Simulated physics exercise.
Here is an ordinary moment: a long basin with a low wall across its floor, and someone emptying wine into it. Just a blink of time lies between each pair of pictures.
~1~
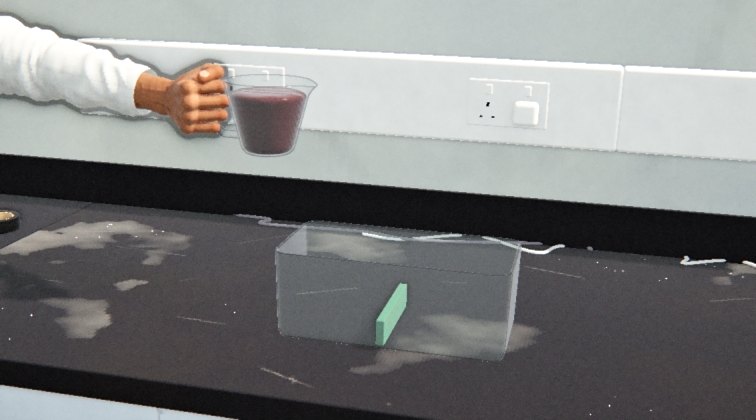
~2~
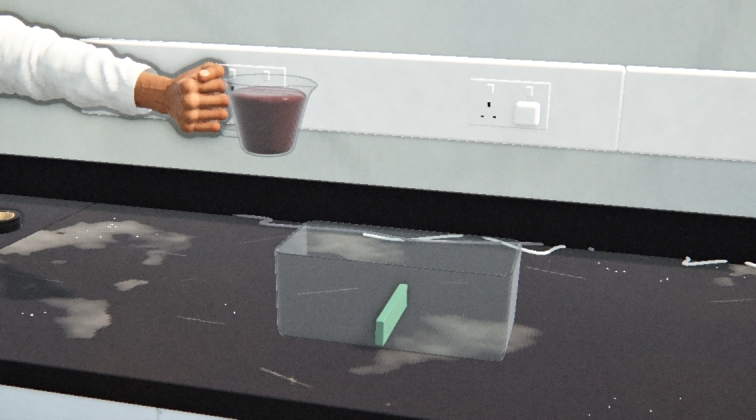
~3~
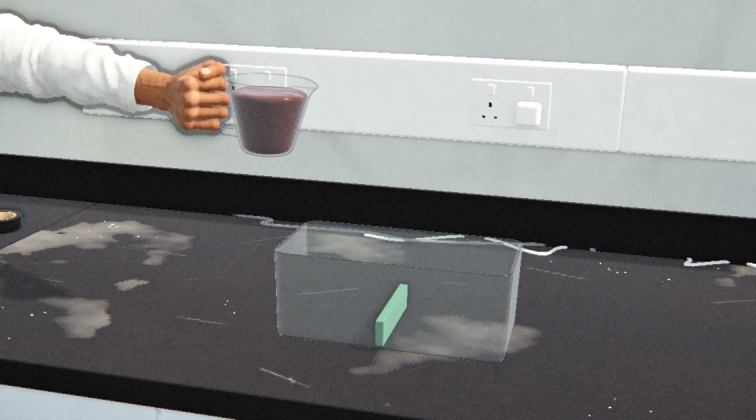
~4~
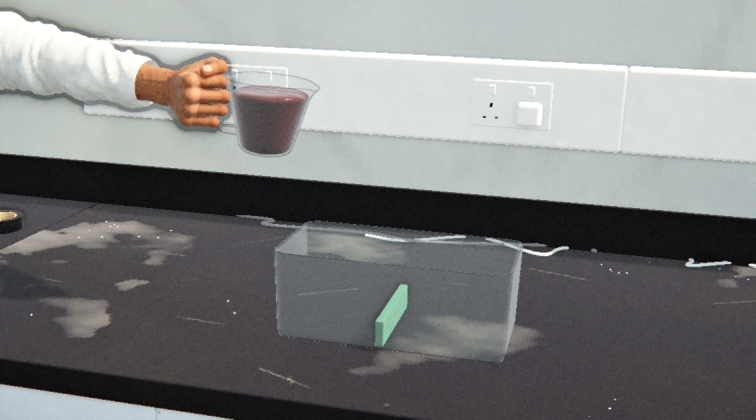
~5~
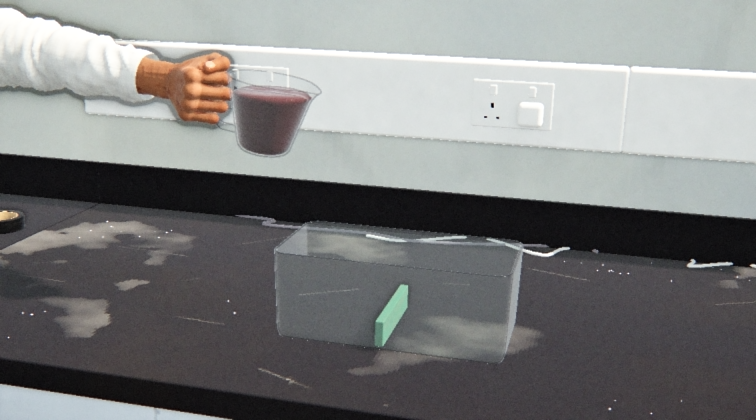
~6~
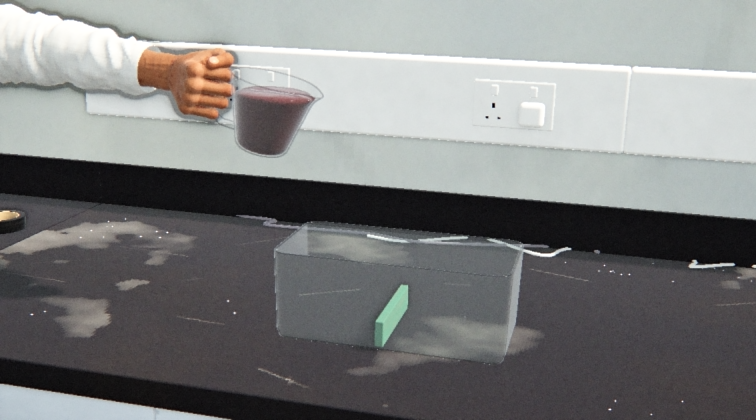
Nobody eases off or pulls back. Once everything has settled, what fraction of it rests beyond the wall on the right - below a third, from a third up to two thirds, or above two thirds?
The fraction on the right is below a third.
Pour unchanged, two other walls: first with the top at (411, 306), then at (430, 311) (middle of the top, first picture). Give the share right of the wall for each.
Roughly 10 % and 15 %.
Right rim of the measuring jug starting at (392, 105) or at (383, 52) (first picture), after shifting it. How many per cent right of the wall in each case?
Start one gives some 95 %, start two some 90 %.
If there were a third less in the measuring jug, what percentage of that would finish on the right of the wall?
Estimate: Close to 10 per cent.
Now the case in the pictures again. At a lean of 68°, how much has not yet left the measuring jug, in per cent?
65 per cent, roughly.
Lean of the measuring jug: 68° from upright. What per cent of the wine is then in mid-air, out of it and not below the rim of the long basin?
Near 30 in a hundred.
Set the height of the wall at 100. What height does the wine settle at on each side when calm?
The left reaches some 60 %, the right about 0 %.
A moment on, the measuring jug is tipped part way and 65 per cent is still to pour, 5 is left of the wall and 0 right of it.
Next, the measuring jug is tipped on its side and 13 per cent is still to pour, 63 is left of the wall and 1 right of it.
Then the measuring jug is tipped on its side and 0 per cent is still to pour, 88 is left of the wall and 6 right of it.
Later the measuring jug is tipped on its side and 0 per cent is still to pour, 89 is left of the wall and 8 right of it.
At rest 89 per cent lies left of the wall, 8 right of it and 4 outside.
